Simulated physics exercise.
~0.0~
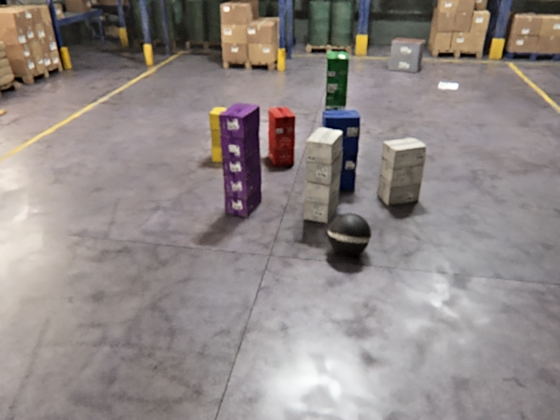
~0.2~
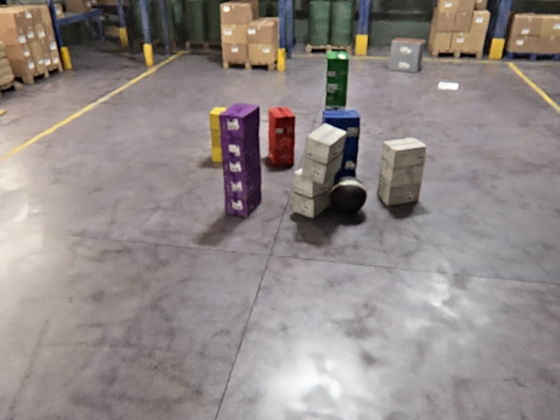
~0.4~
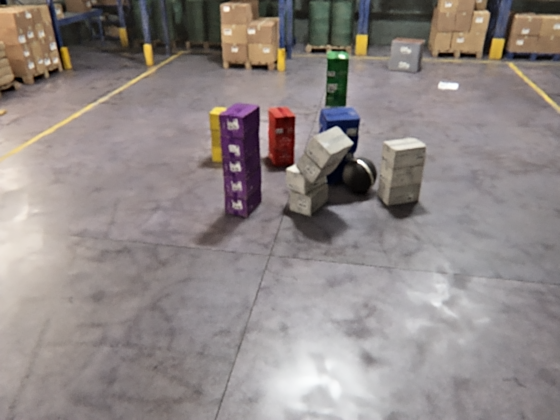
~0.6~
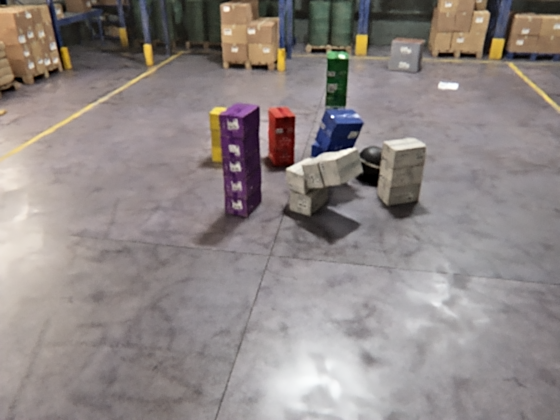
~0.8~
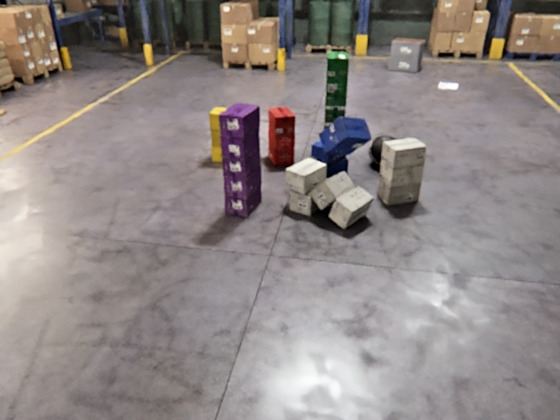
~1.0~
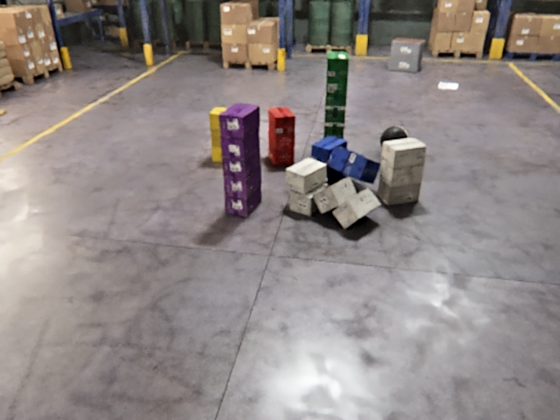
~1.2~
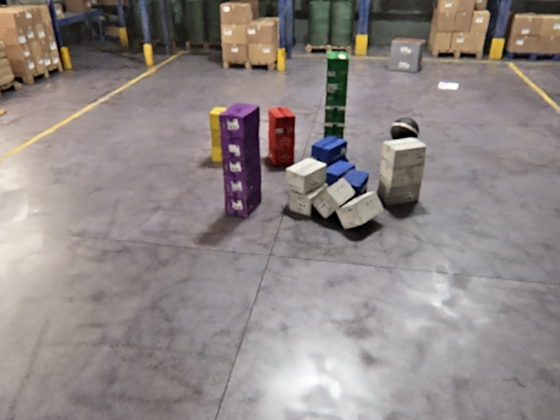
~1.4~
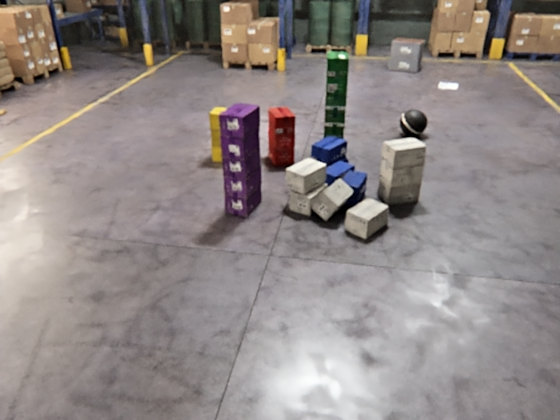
A black ball with a pale band rolls away from the viewer into a group of coloured block stacks on a grey warehouse floor, seen from a raised, still viewpoint. Purple, yellow and red stacks stand to the left, green behind, blue in the middle, and two pale grey ones nearer and to the right. The ball strikes the nearer grey stack, whose upper blocks tip right and tumble down. It carries on into the blue stack, which topples forward onto them. Finally the ball rolls off behind the right-hand grey stack, leaving a grey and blue heap while the other stacks stand.
